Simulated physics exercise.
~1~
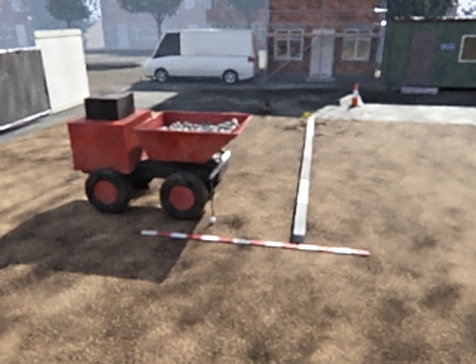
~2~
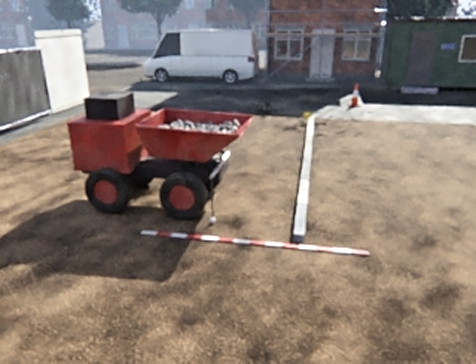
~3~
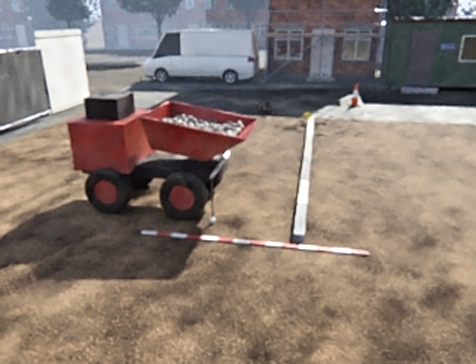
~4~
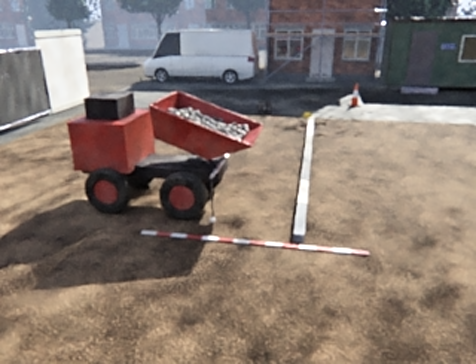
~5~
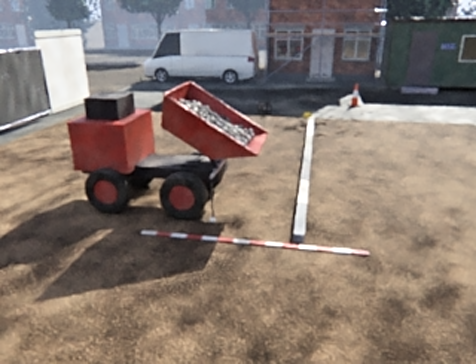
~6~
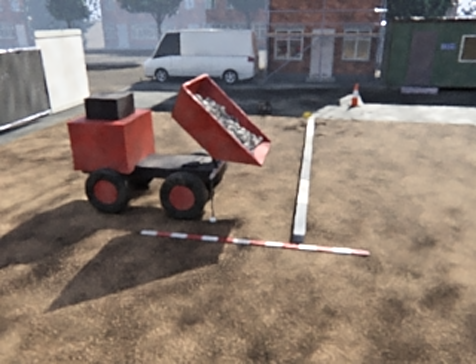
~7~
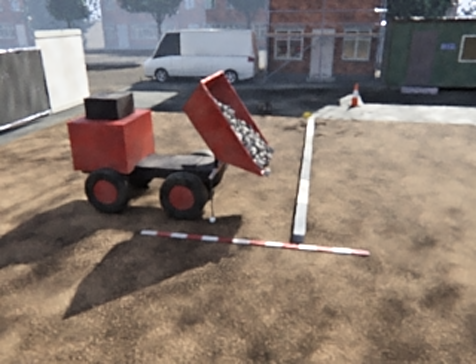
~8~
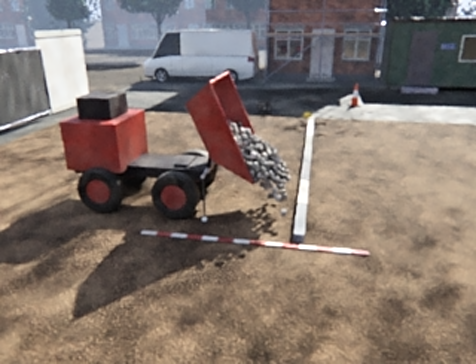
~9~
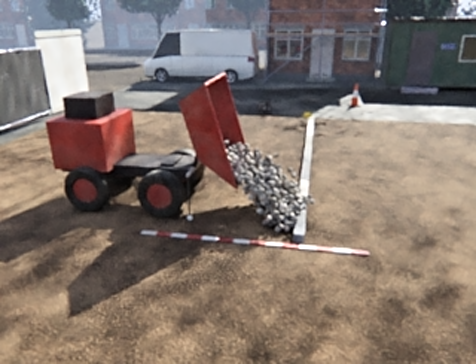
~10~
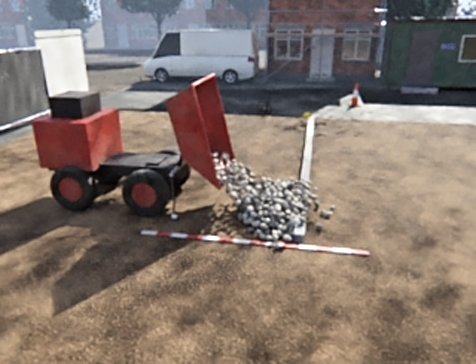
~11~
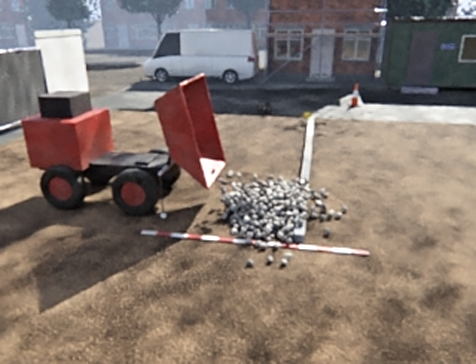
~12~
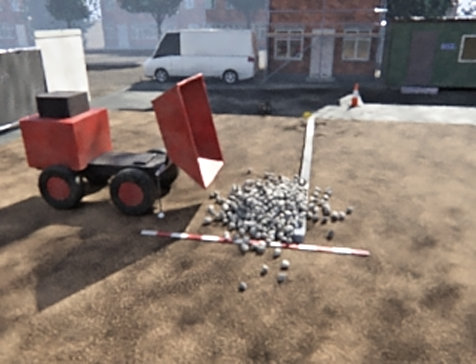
The clip opens on a red dumper loaded with grey stones, standing on bare ground left of a low pale kerb, with a striped staff lying in front and a white van parked behind. The skip tips steadily forward to the right while the stones at first stay inside. As it steepens, they slide to the lip and begin pouring out. The dumper rolls back to the left, still tipping, and the stones spill into a heap against the kerb. Finally the dumper stands still with its emptied skip steeply raised, most stones lying left of the kerb and a few beyond it.
